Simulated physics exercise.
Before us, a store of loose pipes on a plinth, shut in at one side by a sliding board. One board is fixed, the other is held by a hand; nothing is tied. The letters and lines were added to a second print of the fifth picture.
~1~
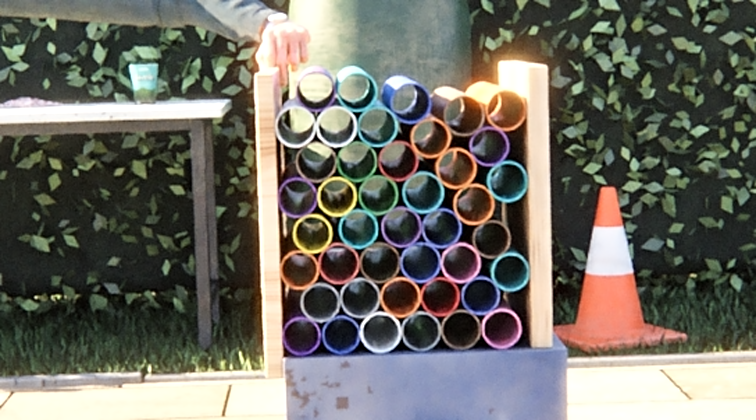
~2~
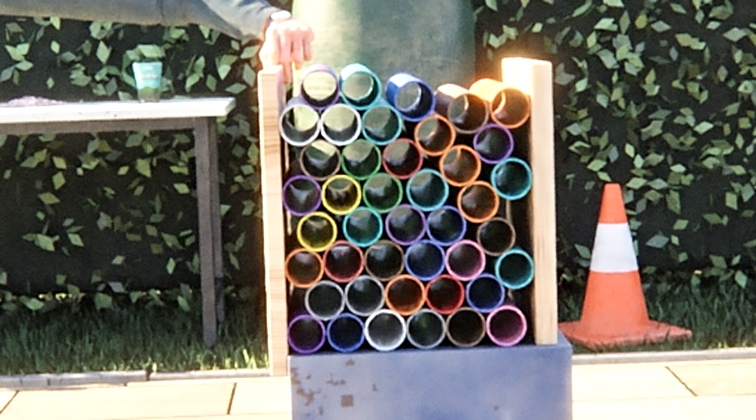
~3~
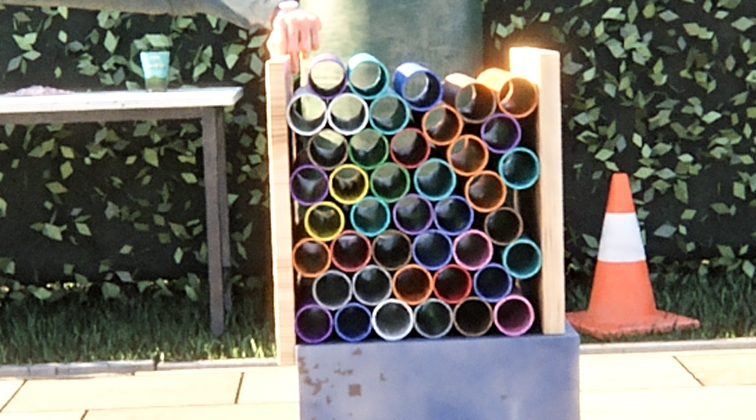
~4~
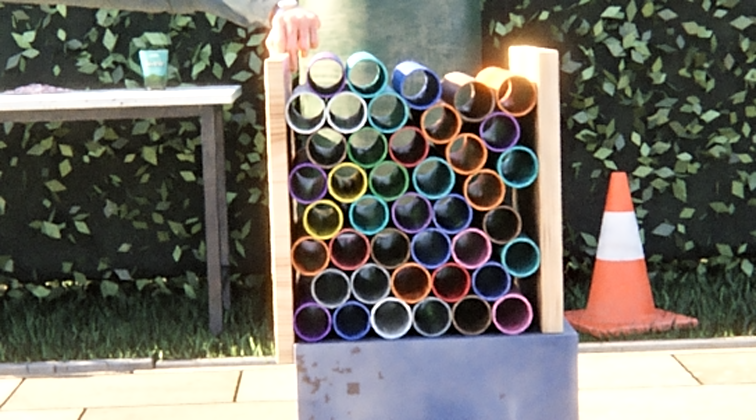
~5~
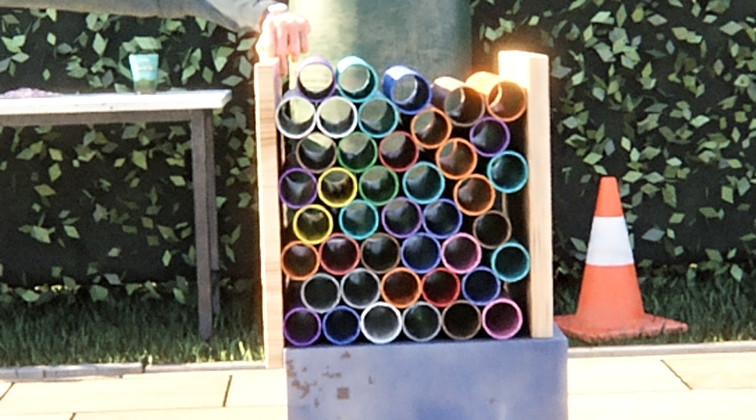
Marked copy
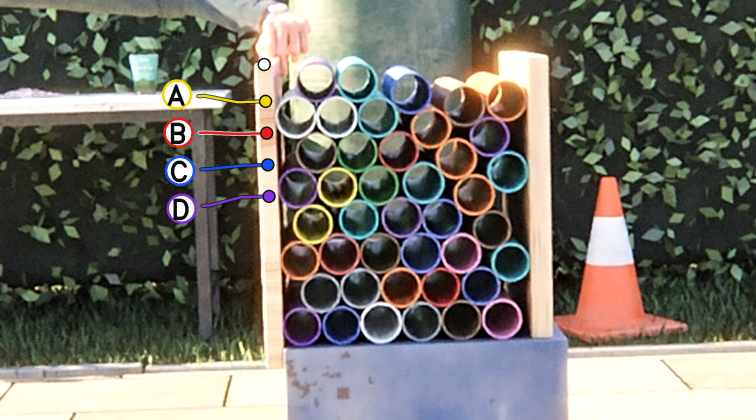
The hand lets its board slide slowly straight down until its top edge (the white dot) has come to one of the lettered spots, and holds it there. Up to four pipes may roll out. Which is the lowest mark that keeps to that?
Slide it to D.
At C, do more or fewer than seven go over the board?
Fewer than seven.
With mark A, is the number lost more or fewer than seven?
Fewer than seven.
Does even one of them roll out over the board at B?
No, at B.
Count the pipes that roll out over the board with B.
At B the number is none.
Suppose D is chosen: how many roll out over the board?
At D the number is two.
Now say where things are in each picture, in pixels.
A blue pipe (480, 296); a turquoise pipe (511, 272); a blue pipe (441, 228), in the first picture.
A blue pipe (446, 226); a turquoise pipe (427, 190), in the second picture.
An orange pipe (468, 155); a turquoise pipe (389, 114), in the third picture.
A turquoise pipe (368, 77); side board (284, 196), in the fourth picture.
A purple pipe (302, 326); a pink pipe (502, 319); a blue pipe (481, 286), in the fifth picture.
On the marked copy, A at (265, 101); B at (267, 133); C at (268, 165); D at (269, 196); the white dot at (264, 65).
Taking D. A third of the way, top of the board (276, 125).
Two thirds of the way, top of the board (278, 193).
When it is over, top of the board (278, 195), two out over the board.
As for the rest, A none out over the board; B none out over the board; C two out over the board.
